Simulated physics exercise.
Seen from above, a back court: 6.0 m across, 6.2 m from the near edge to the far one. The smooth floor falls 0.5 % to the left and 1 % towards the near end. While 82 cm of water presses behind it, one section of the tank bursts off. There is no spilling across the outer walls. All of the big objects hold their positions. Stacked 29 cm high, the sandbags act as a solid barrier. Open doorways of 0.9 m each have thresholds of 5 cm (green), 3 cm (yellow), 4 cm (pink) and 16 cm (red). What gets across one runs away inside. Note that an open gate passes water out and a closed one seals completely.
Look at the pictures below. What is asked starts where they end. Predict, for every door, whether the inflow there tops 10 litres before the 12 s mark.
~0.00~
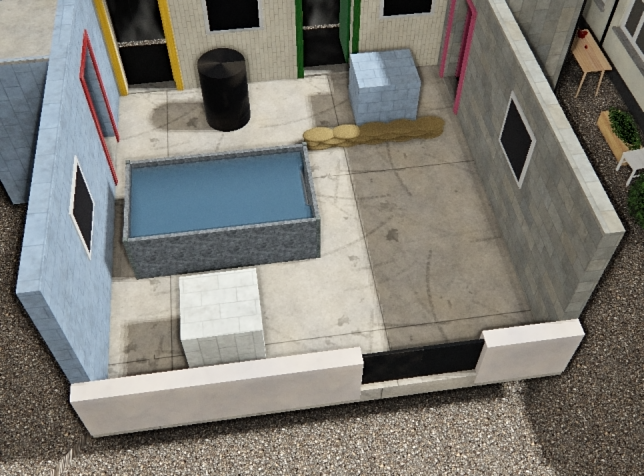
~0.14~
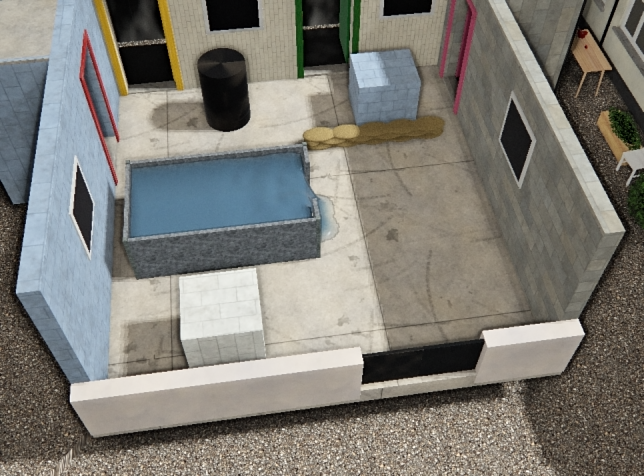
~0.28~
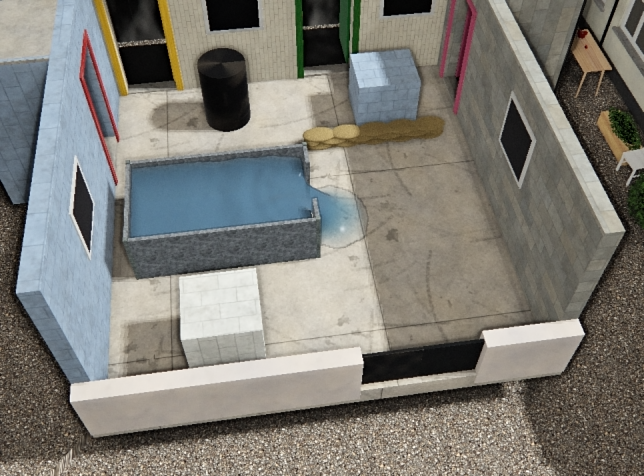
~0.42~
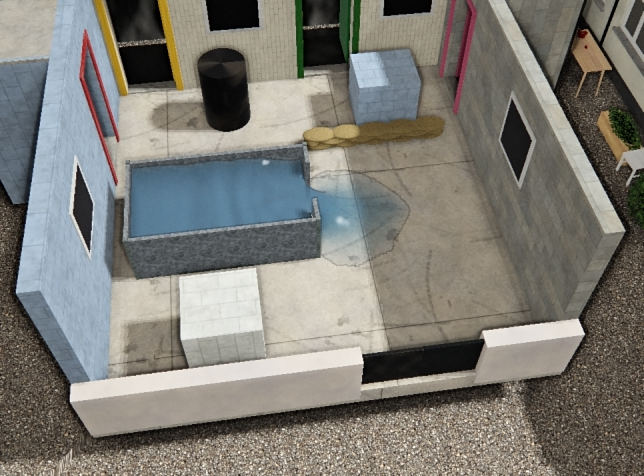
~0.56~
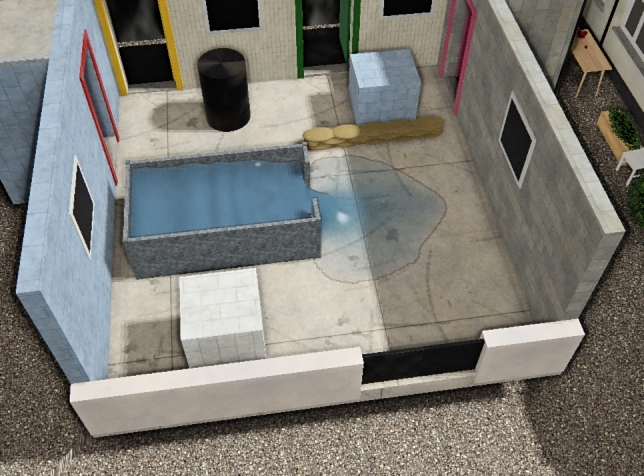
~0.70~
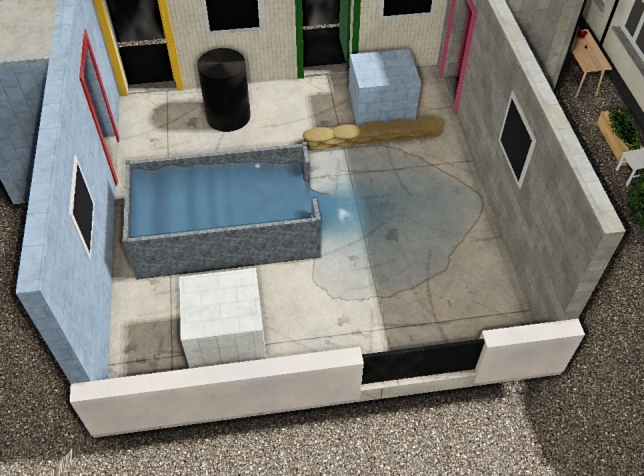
Prediction: At the green door it falls short of 10 litres; at the yellow door it tops 10 litres; at the pink door it tops 10 litres; at the red door it falls short of 10 litres.
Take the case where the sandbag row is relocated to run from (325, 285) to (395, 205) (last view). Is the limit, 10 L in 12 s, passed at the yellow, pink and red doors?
Moved that way: Yellow breaches it, pink breaches it, red holds.
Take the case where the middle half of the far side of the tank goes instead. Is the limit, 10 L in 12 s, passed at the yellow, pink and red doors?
Then yellow exceeds it, pink exceeds it, red does not exceed it.
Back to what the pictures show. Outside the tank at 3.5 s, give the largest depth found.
About 30 cm at most.
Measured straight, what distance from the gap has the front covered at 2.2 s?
I'd say around 4.4 m from the gap.
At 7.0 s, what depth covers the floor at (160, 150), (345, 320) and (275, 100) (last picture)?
Approximately 2, 7 and 2 centimetres, going through them in turn.
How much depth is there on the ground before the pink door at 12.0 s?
5.0 cm.
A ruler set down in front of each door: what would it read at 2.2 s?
Depths in centimetres - green: 0, yellow: 0, pink: 6, red: 0.
After 1.4 s water covers 30 % of the floor and is deepest (40 cm) near (322, 221); green door not reached, yellow door not reached, pink door not reached, red door not reached.
After 2.2 s water covers 35 % of the floor and is deepest (37 cm) near (538, 338); green door not reached, yellow door not reached, pink door 6 cm at the sill, 0 L in, red door not reached.
After 3.5 s water covers 50 % of the floor and is deepest (30 cm) near (542, 349); green door 3 cm at the sill, 0 L in, yellow door not reached, pink door 5 cm at the sill, 2 L in, red door not reached.
After 7.0 s water covers 90 % of the floor and is deepest (22 cm) near (283, 372); green door 5 cm at the sill, 0 L in, yellow door 2 cm at the sill, 0 L in, pink door 6 cm at the sill, 23 L in, red door 7 cm at the sill, 0 L in.
After 12.0 s water covers 95 % of the floor and is deepest (21 cm) near (108, 408); green door 4 cm at the sill, 0 L in, yellow door 9 cm at the sill, 35 L in, pink door 5 cm at the sill, 42 L in, red door 8 cm at the sill, 0 L in.
